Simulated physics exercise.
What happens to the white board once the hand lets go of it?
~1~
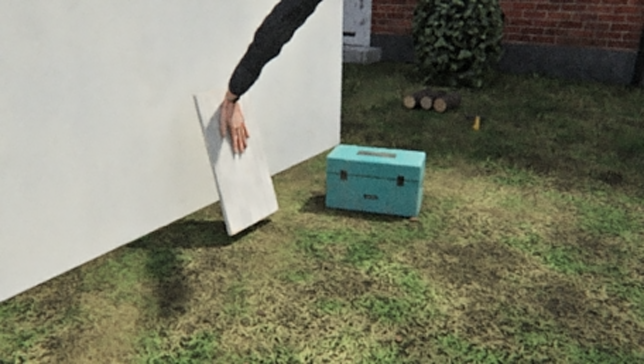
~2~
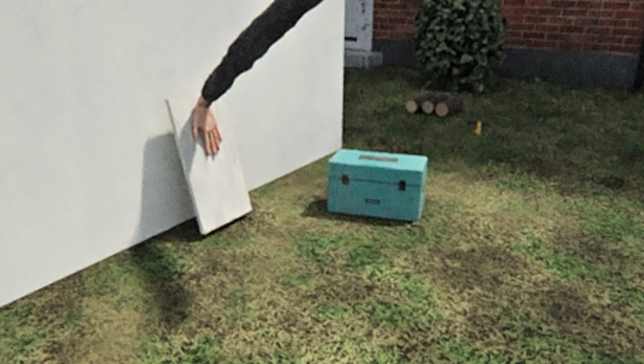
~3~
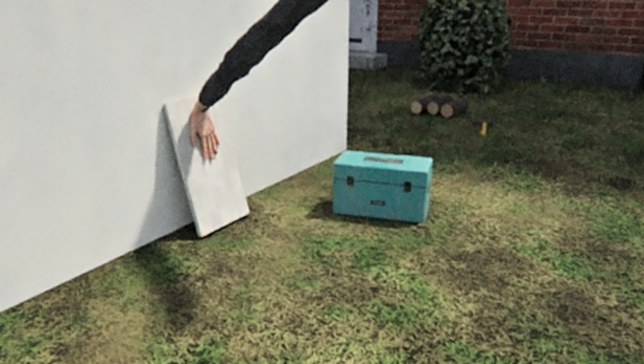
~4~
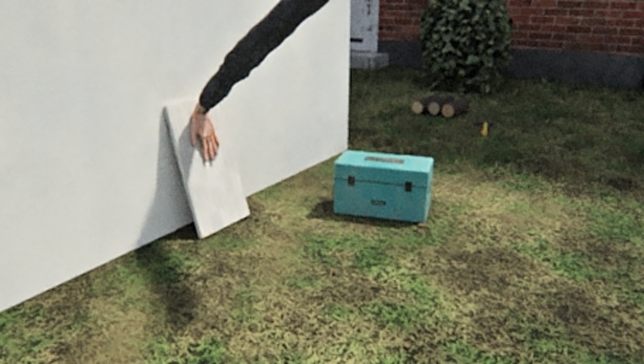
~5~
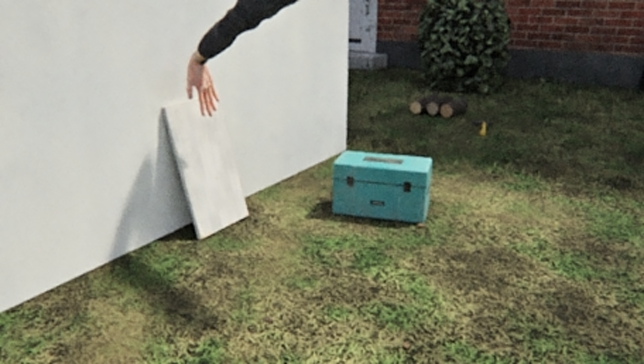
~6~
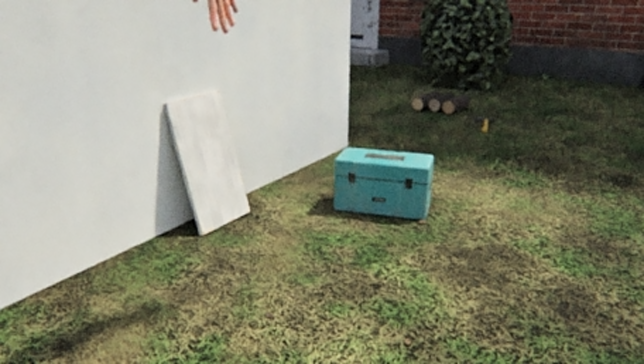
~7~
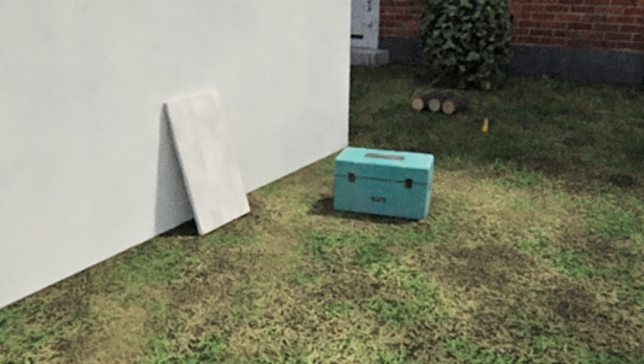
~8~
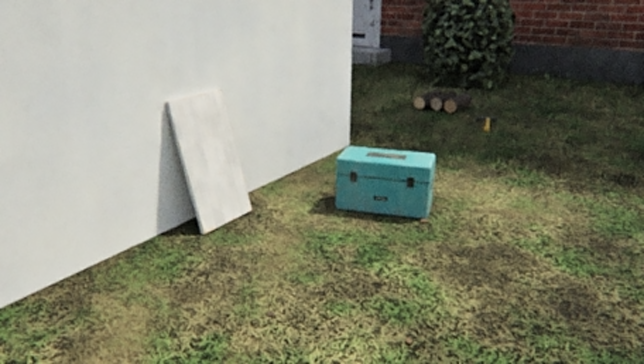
The white board stays up, still leaning against the wall after the hand has drawn away.
